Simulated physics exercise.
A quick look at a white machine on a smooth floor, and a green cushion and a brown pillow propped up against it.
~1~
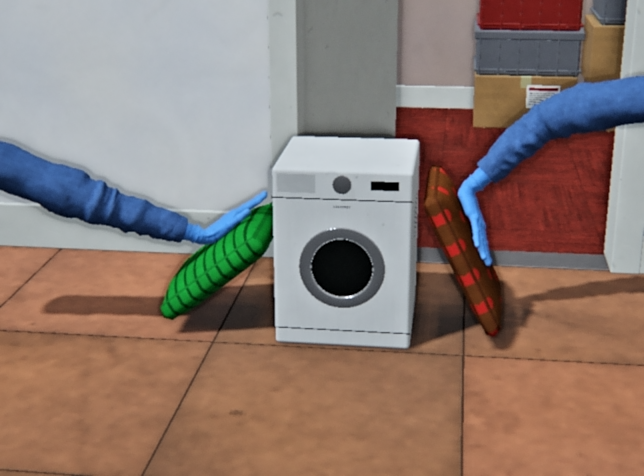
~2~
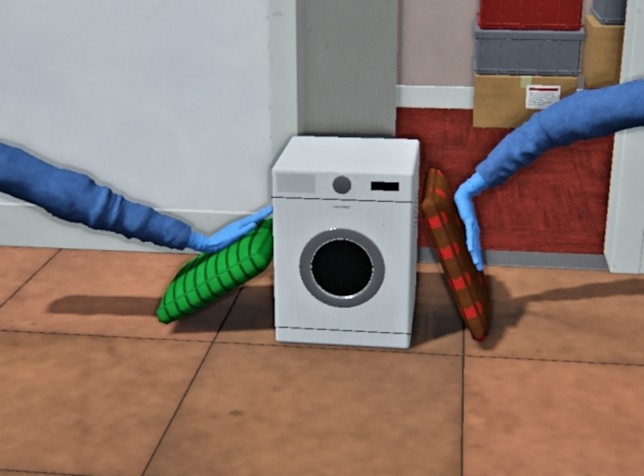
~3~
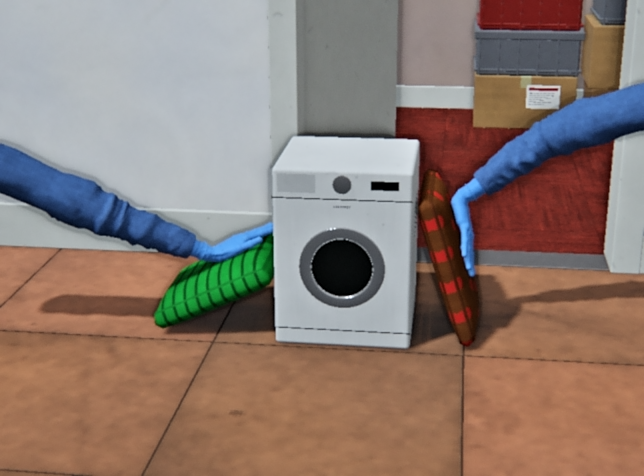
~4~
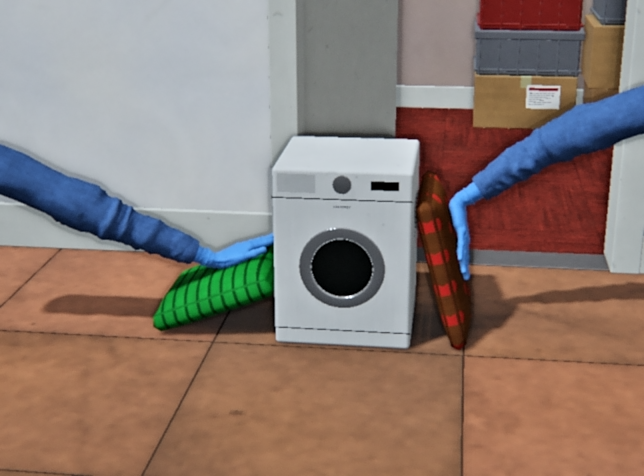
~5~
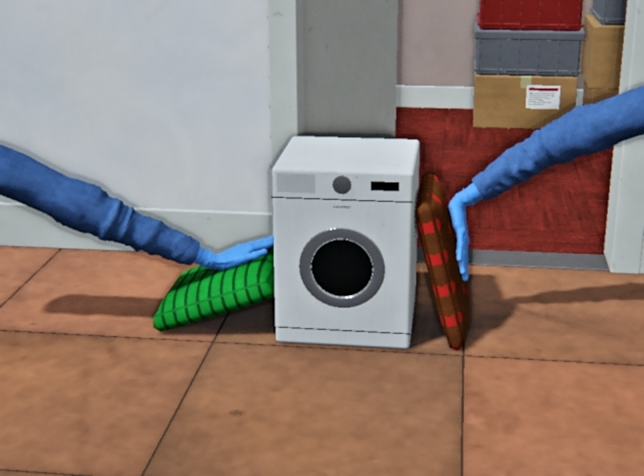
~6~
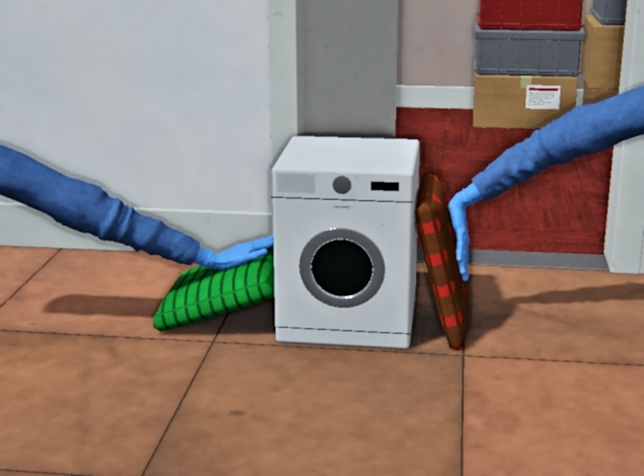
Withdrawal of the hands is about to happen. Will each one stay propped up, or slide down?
The green cushion slides down; the brown pillow stays propped up.
Then, 0.22 s later than the last view, cushion flat on the floor near (222, 301); pillow against the side near (442, 259).
Then, 0.40 s later than the last view, cushion flat on the floor near (223, 300); pillow against the side near (441, 259).
Finally, cushion flat on the floor near (223, 300); pillow against the side near (442, 259). The green cushion slips and lies down and the brown pillow holds its lean.
